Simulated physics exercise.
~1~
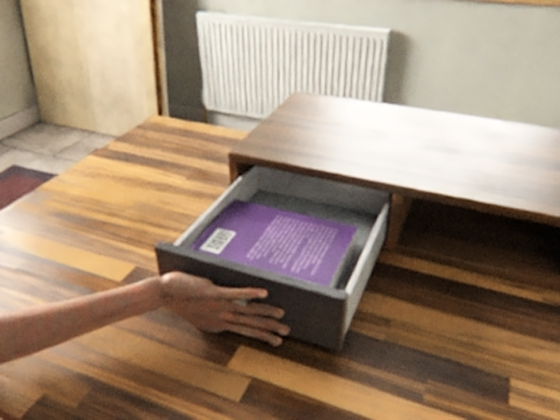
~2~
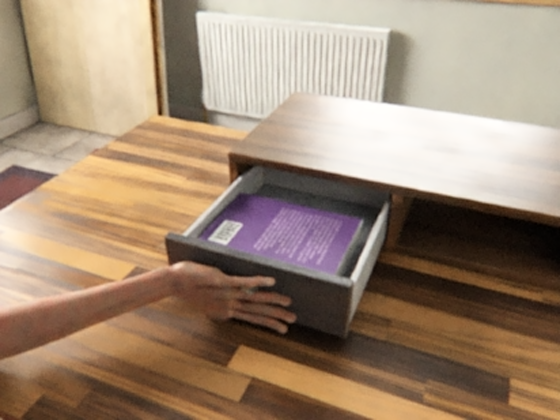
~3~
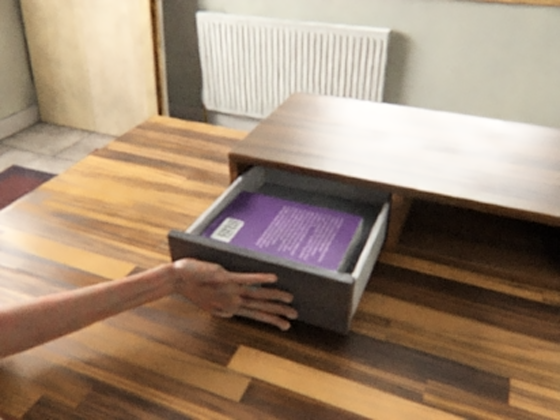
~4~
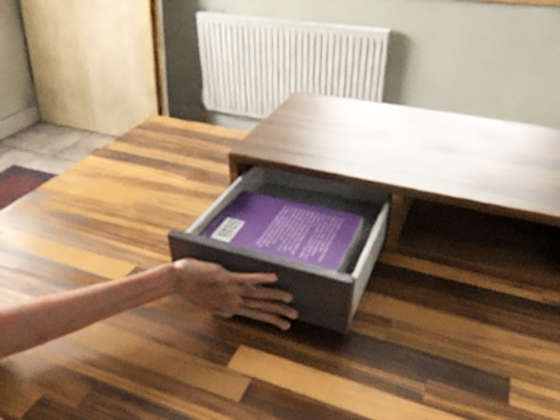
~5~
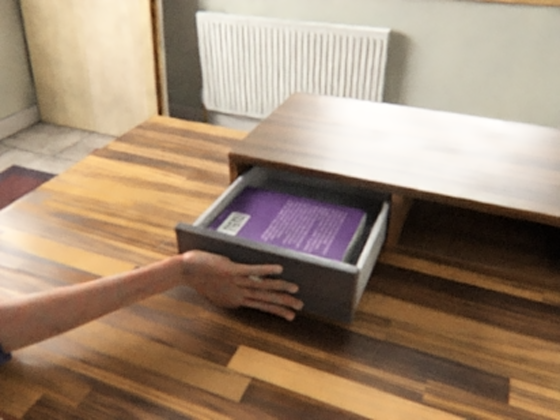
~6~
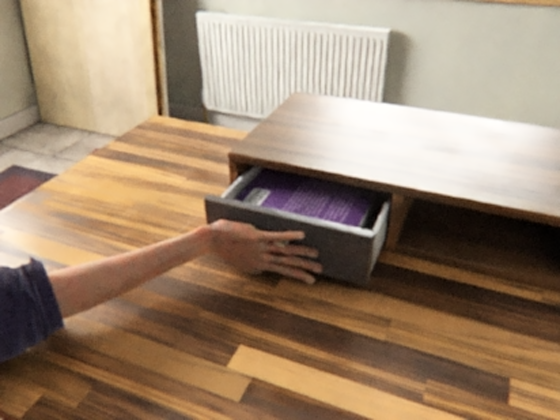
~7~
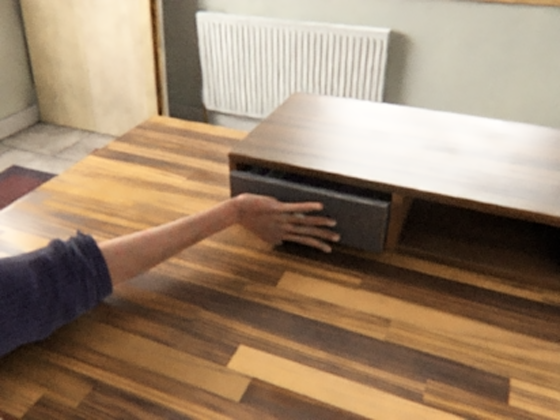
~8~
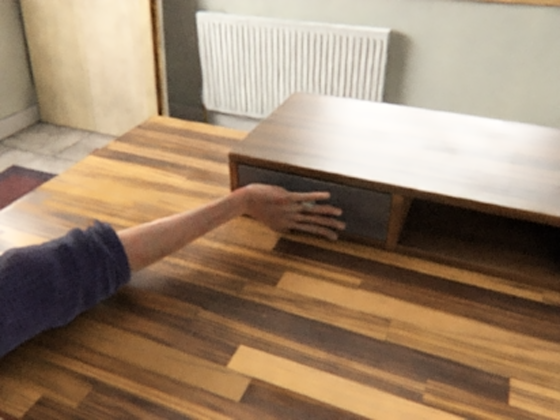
A dark grey drawer holding a purple book stands open from a low wooden chest on a striped wood surface, seen from above at an angle. A white radiator hangs on the pale wall behind, with a light wooden door at the upper left. A hand reaching in from the left rests on the drawer's front and eases it in slightly. After barely moving for a moment, the drawer slides steadily back toward the right as the dark-sleeved arm extends, and the book disappears inside. It ends shut flush, the hand still at its front.
